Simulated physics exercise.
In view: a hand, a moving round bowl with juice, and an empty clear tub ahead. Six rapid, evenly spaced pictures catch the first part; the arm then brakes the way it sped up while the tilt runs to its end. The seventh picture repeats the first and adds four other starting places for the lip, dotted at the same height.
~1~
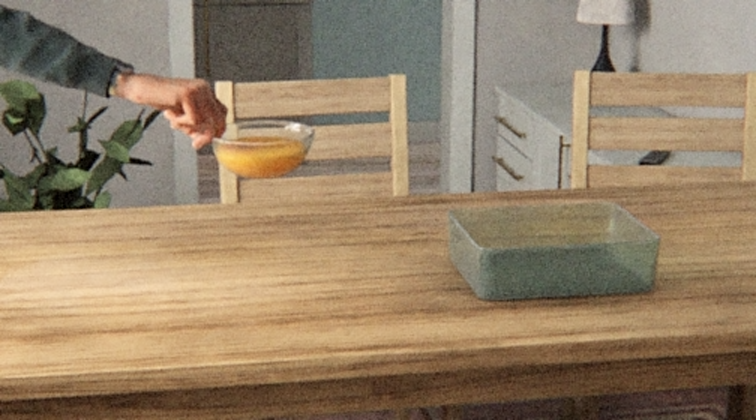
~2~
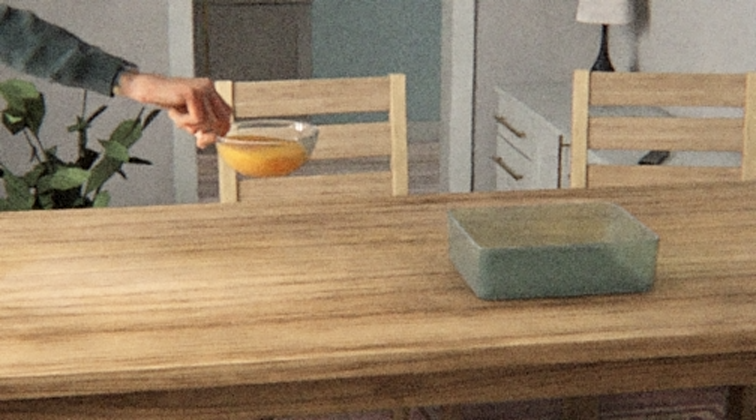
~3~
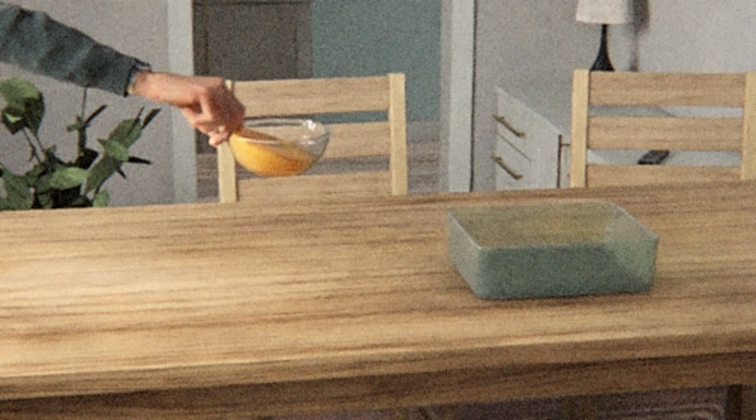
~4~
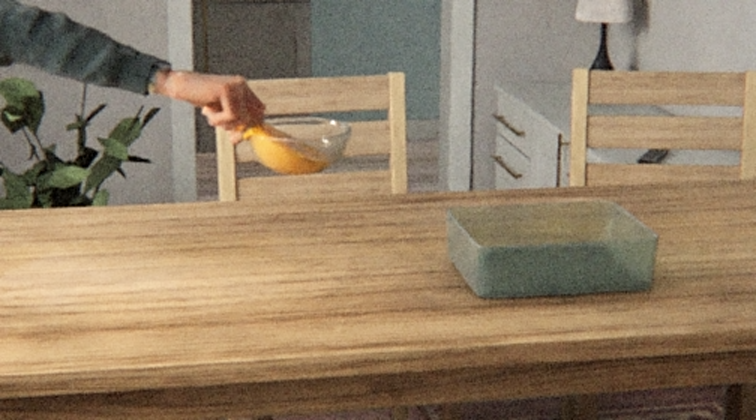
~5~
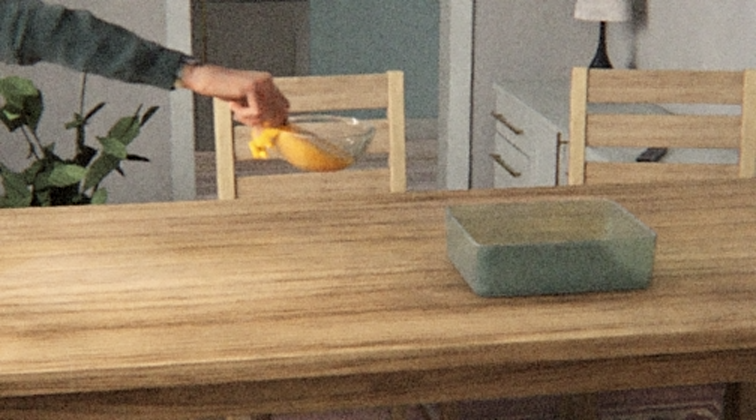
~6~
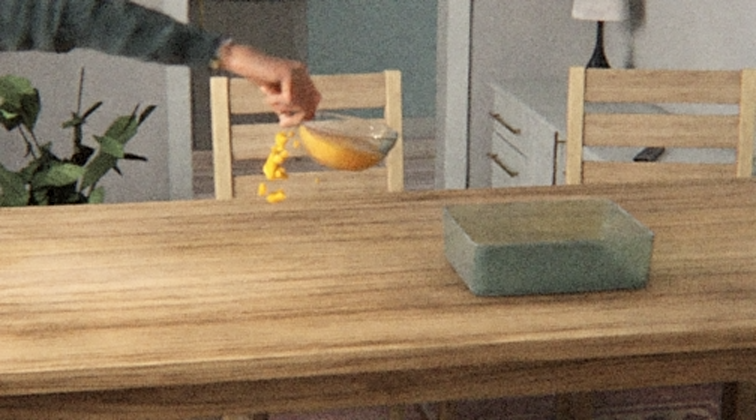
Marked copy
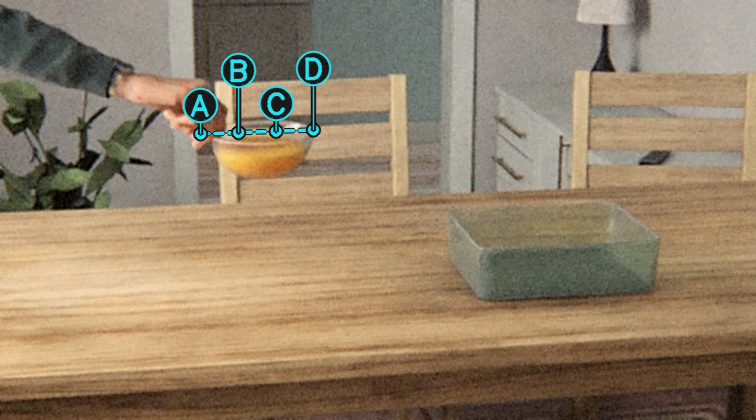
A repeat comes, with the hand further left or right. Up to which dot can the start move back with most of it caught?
C will do.
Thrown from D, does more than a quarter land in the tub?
Yes, it does.
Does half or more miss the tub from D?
No.
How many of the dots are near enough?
Two of the four.
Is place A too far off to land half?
Yes, it does.
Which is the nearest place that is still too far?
B it is.
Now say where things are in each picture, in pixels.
The first frame shows upright, lip at (312, 130); tub from (477, 299) to (654, 289); nothing has left yet.
The second frame shows upright, lip at (316, 129); nothing has left yet.
The third frame shows upright, lip at (329, 128); nothing has left yet.
The fourth frame shows upright, lip at (348, 126); juice is over the rim, down to (243, 135).
The fifth frame shows upright, lip at (372, 125); juice is over the rim, down to (255, 155).
The sixth frame shows tipped about 11°, lip at (396, 132); juice is over the rim, down to (271, 200).
In cyan, A at (200, 133); B at (238, 132); C at (276, 131); D at (313, 130).
If A is chosen, about 0 % lands in the tub, 98 % falls short.
If B is chosen, about 23 % lands in the tub, 71 % falls short and 6 % goes beside or beyond.
If C is chosen, about 62 % lands in the tub, 28 % falls short and 10 % goes beside or beyond.
If D is chosen, about 79 % lands in the tub, 10 % falls short and 11 % goes beside or beyond.
